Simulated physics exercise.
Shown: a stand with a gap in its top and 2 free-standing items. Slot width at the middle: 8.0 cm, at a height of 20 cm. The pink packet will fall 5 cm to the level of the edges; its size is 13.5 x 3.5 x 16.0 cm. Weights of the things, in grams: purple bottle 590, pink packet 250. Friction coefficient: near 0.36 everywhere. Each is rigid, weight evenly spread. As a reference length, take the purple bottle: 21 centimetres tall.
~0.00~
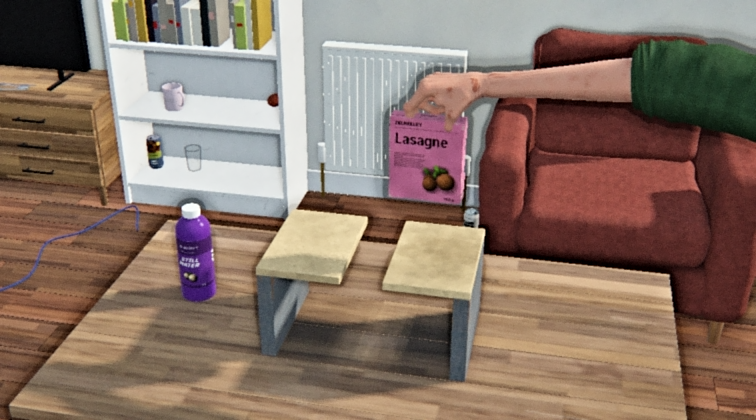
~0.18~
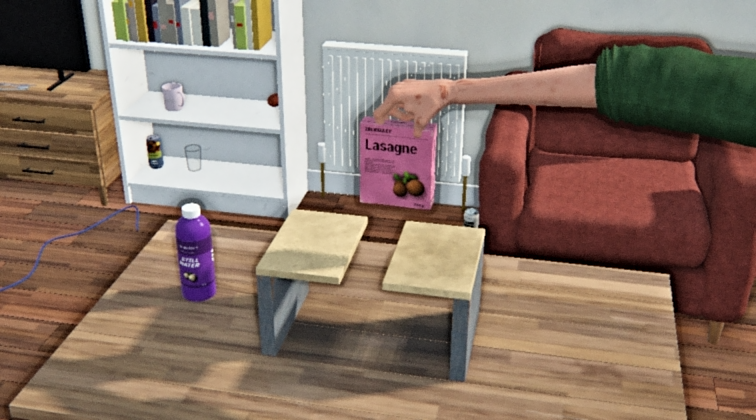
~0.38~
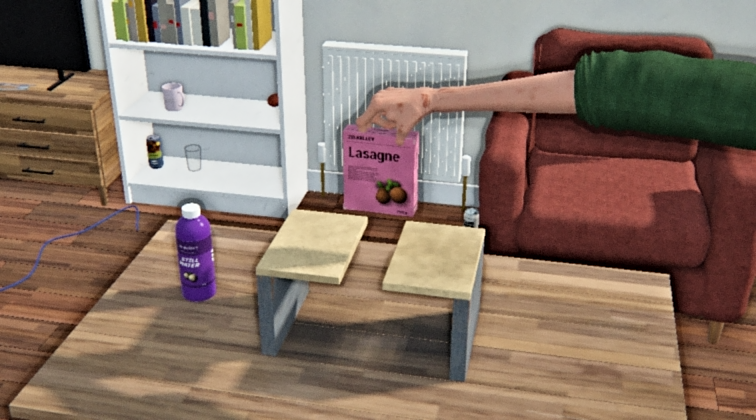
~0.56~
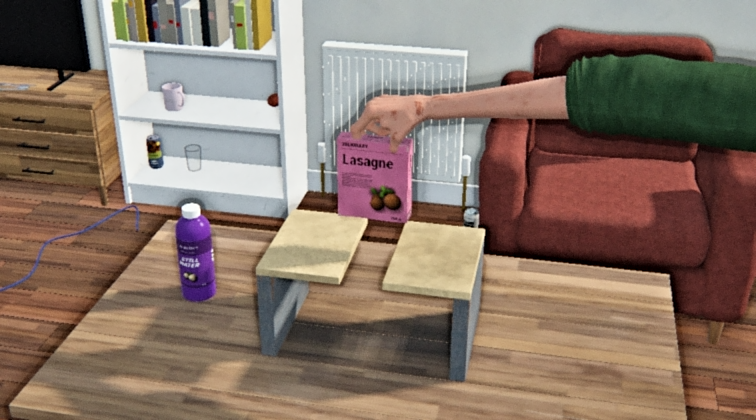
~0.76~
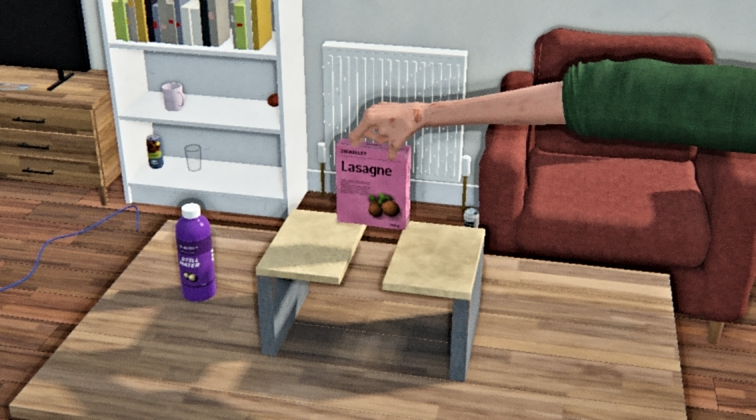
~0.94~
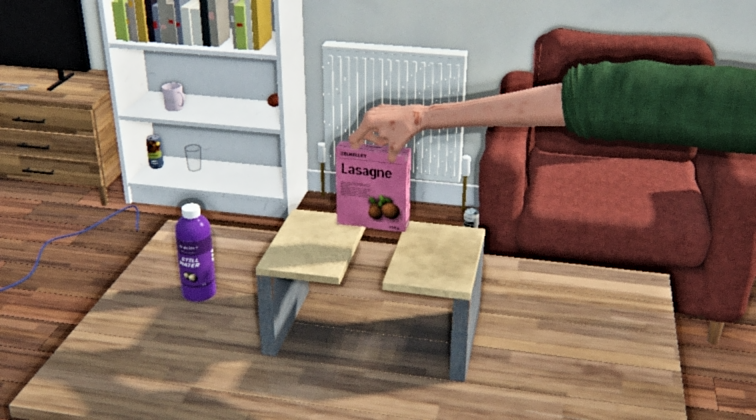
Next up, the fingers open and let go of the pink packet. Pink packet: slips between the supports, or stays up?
Stays up.
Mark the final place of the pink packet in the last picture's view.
It ends up at about (373, 211).
Around 1.04 s, things are still on the move.
Around 1.14 s, pink packet shifted 5 cm near (373, 211).
Around 1.34 s, pink packet resting near (373, 211).
Finally (1.9 s), not toppled but over 4 cm from the start, pink packet; purple bottle still in place (within 4 cm). Final places as that camera would see them, pink packet near (373, 211). The packet stays on top.
